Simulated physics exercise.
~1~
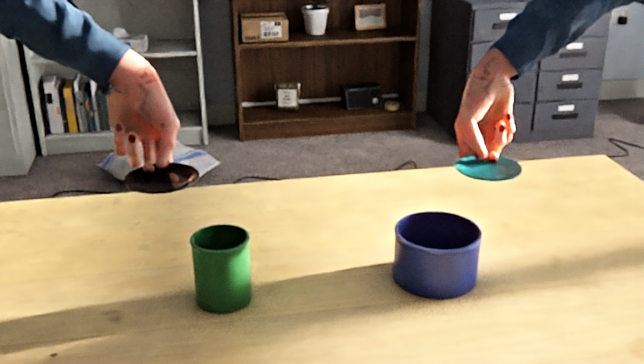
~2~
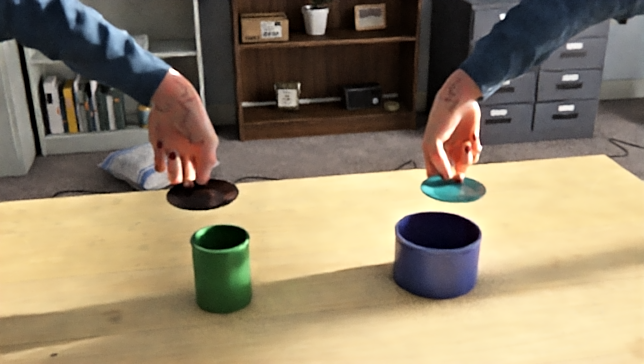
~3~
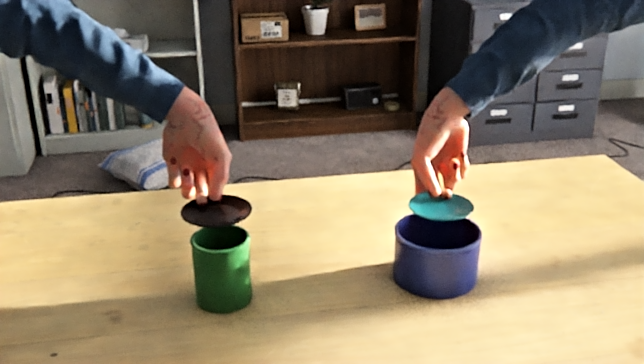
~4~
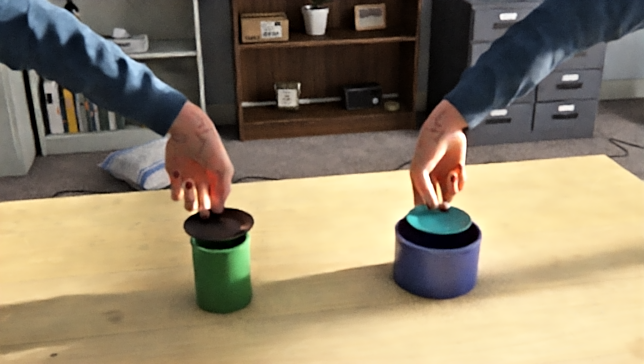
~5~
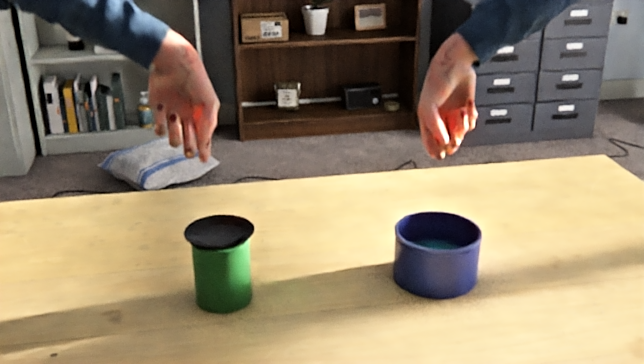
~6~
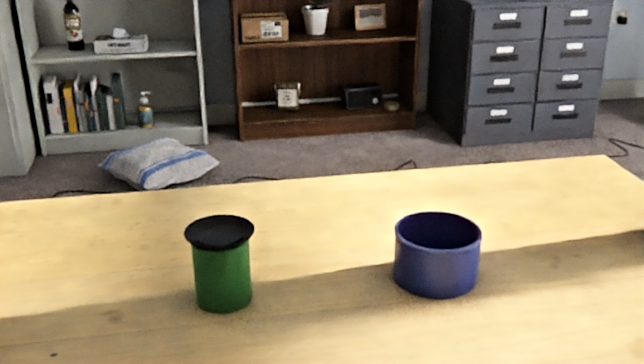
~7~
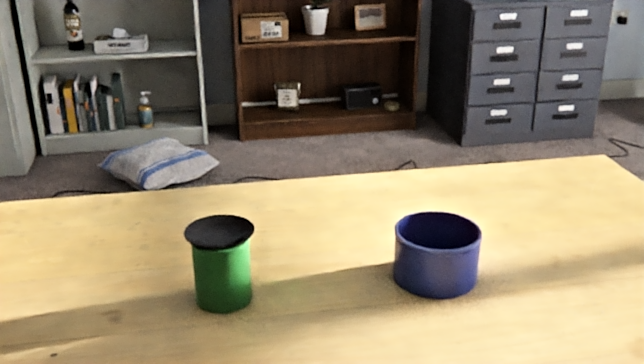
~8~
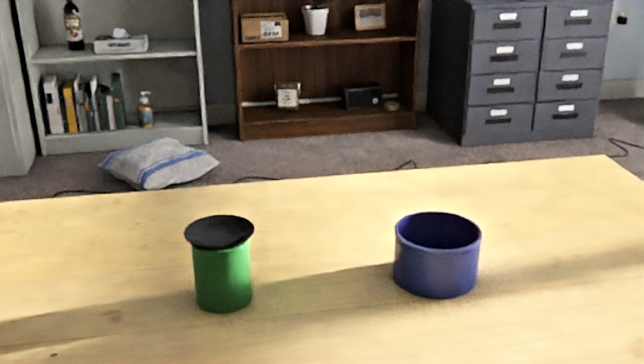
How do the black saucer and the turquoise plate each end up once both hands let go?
The black saucer rests on the rim of the green beaker, covering its opening. The turquoise plate drops down inside the blue jar, leaving it open.
